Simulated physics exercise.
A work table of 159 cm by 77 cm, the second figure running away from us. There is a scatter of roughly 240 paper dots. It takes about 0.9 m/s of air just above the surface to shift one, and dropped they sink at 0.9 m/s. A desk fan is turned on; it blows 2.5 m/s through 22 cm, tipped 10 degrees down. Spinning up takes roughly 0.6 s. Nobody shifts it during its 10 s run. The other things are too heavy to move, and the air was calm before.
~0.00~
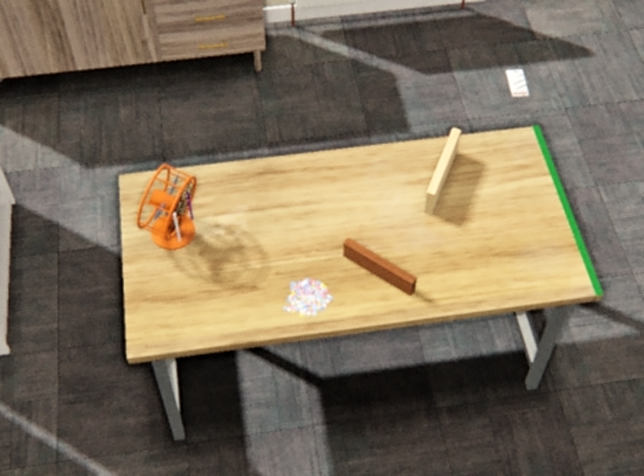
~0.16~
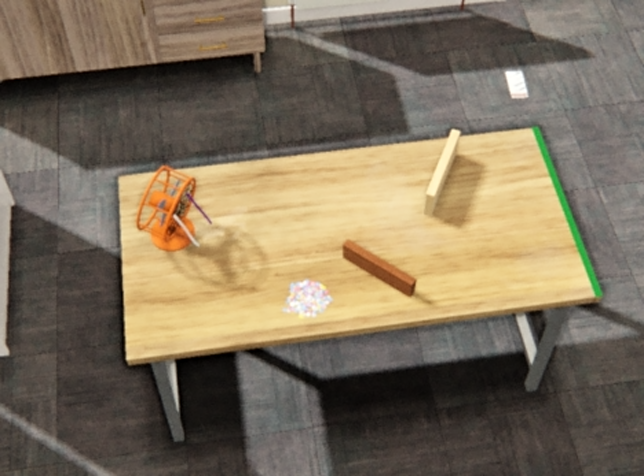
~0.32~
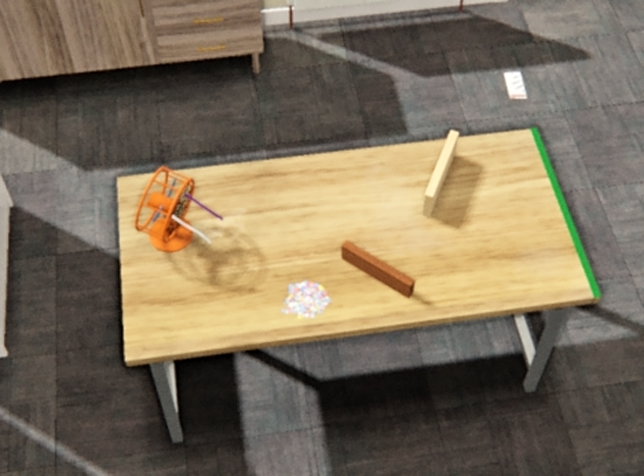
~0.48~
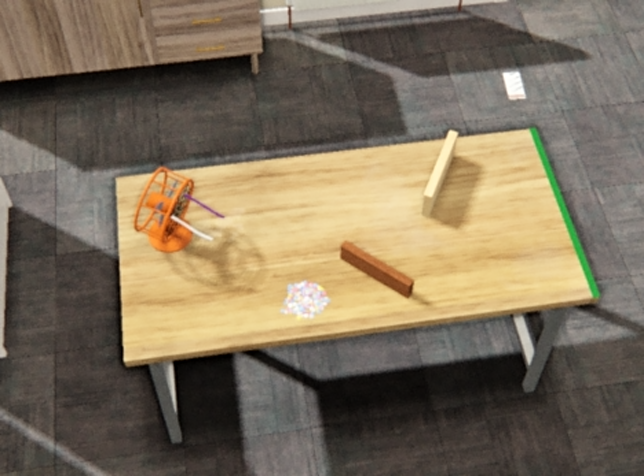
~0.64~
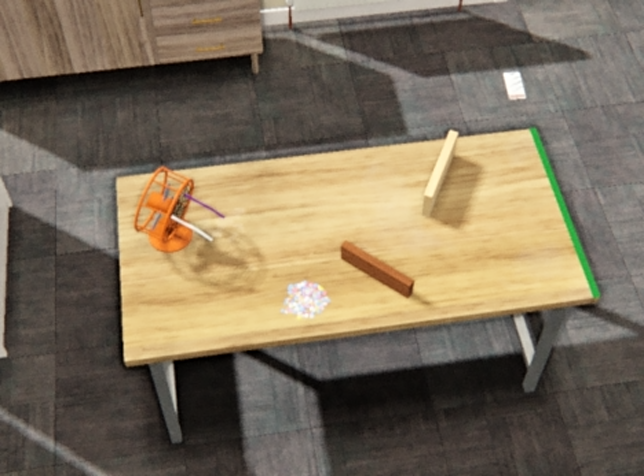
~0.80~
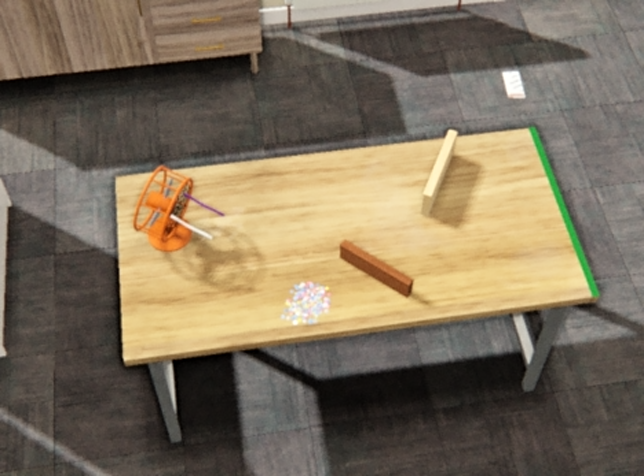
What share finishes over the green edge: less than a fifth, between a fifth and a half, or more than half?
By then not even a fifth are over the green edge.
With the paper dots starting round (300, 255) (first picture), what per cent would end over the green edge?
Then about 10 %.
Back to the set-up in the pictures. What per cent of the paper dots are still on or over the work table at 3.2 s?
About 0 %.
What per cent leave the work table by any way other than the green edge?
Some 100 per cent.
After 2.0 s, 0 % are over the green edge; 100 % have settled or left.
After 3.2 s, 0 % are over the green edge; 100 % have settled or left.
After 5.5 s, 0 % are over the green edge; 100 % have settled or left.
After 10.0 s, at the end, 0 % are over the green edge.
